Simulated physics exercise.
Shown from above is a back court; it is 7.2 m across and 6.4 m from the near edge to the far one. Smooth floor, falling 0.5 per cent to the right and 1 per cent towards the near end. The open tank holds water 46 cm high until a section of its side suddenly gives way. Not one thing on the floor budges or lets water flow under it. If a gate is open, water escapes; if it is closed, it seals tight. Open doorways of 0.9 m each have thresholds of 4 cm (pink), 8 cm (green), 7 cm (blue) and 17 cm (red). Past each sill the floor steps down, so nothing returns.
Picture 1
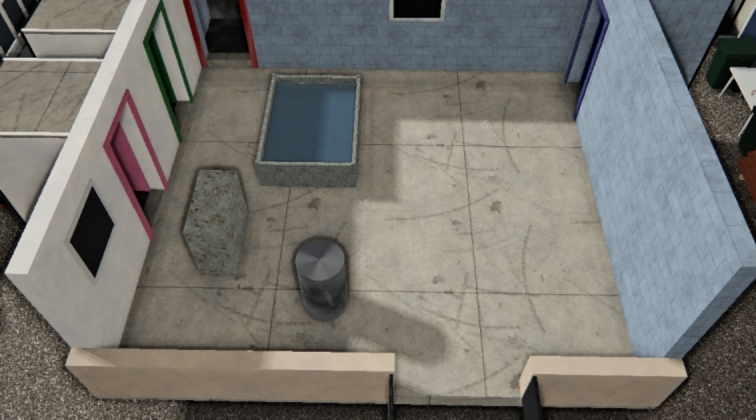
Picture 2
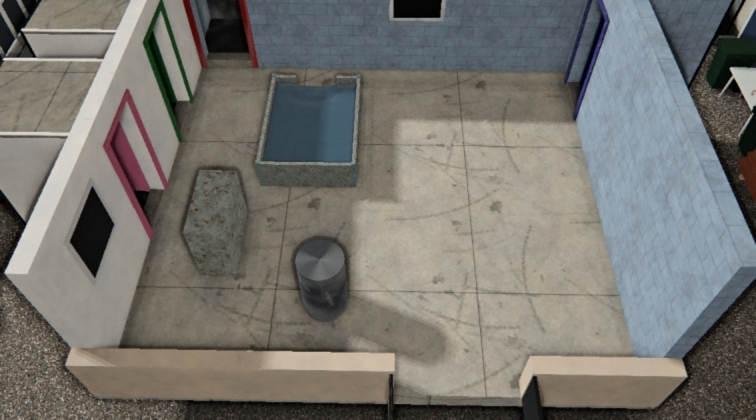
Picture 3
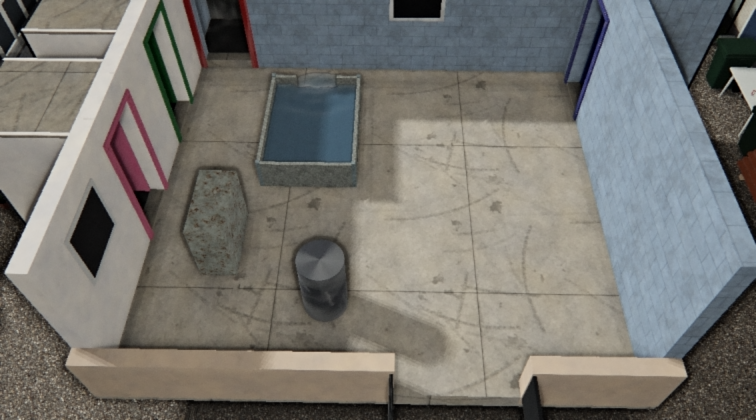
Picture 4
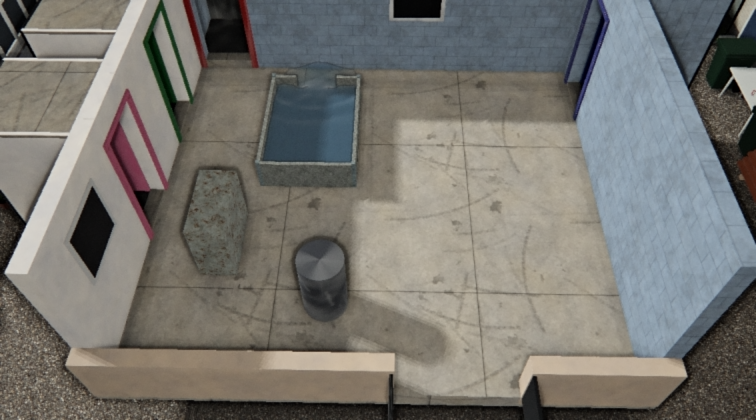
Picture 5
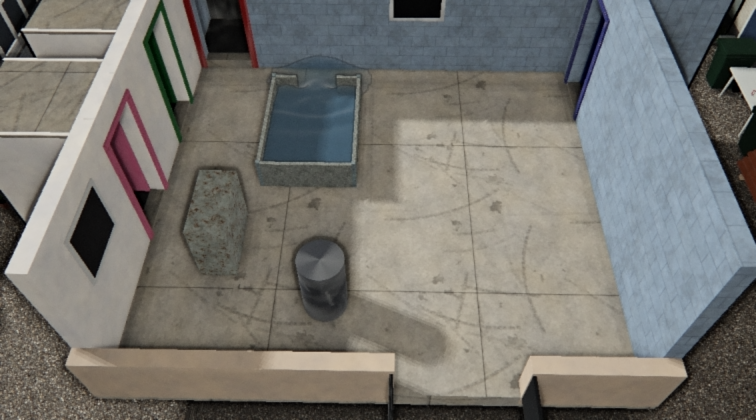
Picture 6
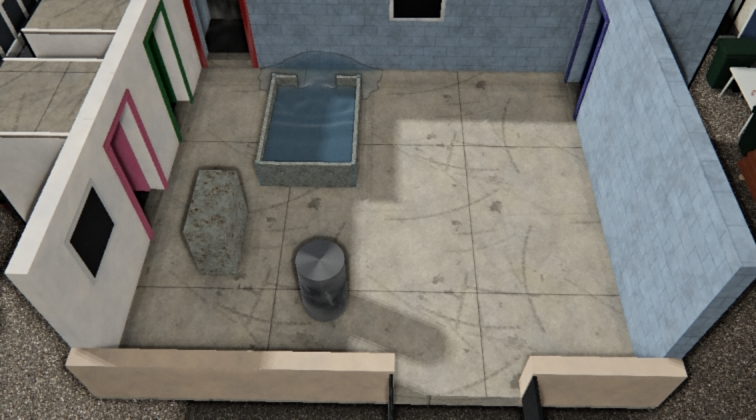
Water poured out through a gap in the far side of a stone tank in a walled courtyard, spreading across the floor behind it, while the grey drum and the stone slab stayed still.
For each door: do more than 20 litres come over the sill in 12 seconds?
Result: At the pink door the amount will not overshoot the limit; at the green door the amount will not overshoot the limit; at the blue door the amount will not overshoot the limit; at the red door the amount will not overshoot the limit.
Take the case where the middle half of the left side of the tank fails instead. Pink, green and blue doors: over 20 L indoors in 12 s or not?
Door by door - pink: Out of bounds, green: Out of bounds, blue: Within bounds.
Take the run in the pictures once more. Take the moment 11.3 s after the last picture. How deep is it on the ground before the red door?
The depth there is near 3.5 cm.
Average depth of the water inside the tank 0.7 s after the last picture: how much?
Depth, averaged: Around 35 centimetres.
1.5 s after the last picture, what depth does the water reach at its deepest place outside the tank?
Up to near 30 cm.
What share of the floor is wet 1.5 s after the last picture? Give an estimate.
Covered: Roughly 20 per cent.
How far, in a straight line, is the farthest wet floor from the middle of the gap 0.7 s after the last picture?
2.6 m.
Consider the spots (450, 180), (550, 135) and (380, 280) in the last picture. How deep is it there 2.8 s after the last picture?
Around 0 cm, 2 cm and 0 cm.
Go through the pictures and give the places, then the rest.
The open tank at (312, 121) is whole and still, 46 cm deep, in the first picture.
The front is at a hidden place, 0.5 m from the gap on the open tank's far side; 0.2 m2 of floor is under water; 46 cm left at the back of the open tank, in the second picture.
Water pours out on the open tank's far side and has run 0.7 m, to (313, 75); typically 7 cm deep outside, 46 cm at the open tank's back, in the third picture.
The front is at (293, 69), 1.1 m from the gap on the open tank's far side; 1.0 m2 of floor is under water; 46 cm left at the back of the open tank, in the fourth picture.
Water pours out on the open tank's far side and has run 1.2 m, to (278, 68); typically 8 cm deep outside, 46 cm at the open tank's back, in the fifth picture.
Water pours out on the open tank's far side and has run 1.4 m, to (266, 68); typically 8 cm deep outside, 46 cm at the open tank's back, in the sixth picture.
Then, 0.7 s after the last picture water covers 10 % of the floor and is deepest (32 cm) near (319, 71); pink door not reached, green door not reached, blue door not reached, red door 5 cm at the sill, 0 L in.
Then, 1.5 s after the last picture water covers 20 % of the floor and is deepest (30 cm) near (319, 71); pink door not reached, green door 7 cm at the sill, 0 L in, blue door not reached, red door 6 cm at the sill, 0 L in.
Then, 2.8 s after the last picture water covers 35 % of the floor and is deepest (19 cm) near (319, 77); pink door 3 cm at the sill, 0 L in, green door 9 cm at the sill, 2 L in, blue door 11 cm at the sill, 1 L in, red door 9 cm at the sill, 0 L in.
Then, 6.3 s after the last picture water covers 60 % of the floor and is deepest (12 cm) near (319, 77); pink door 3 cm at the sill, 0 L in, green door 6 cm at the sill, 4 L in, blue door 7 cm at the sill, 11 L in, red door 6 cm at the sill, 1 L in.
Then, 11.3 s after the last picture water covers 75 % of the floor and is deepest (7 cm) near (602, 381); pink door 2 cm at the sill, 0 L in, green door 3 cm at the sill, 4 L in, blue door 3 cm at the sill, 11 L in, red door 3 cm at the sill, 1 L in.
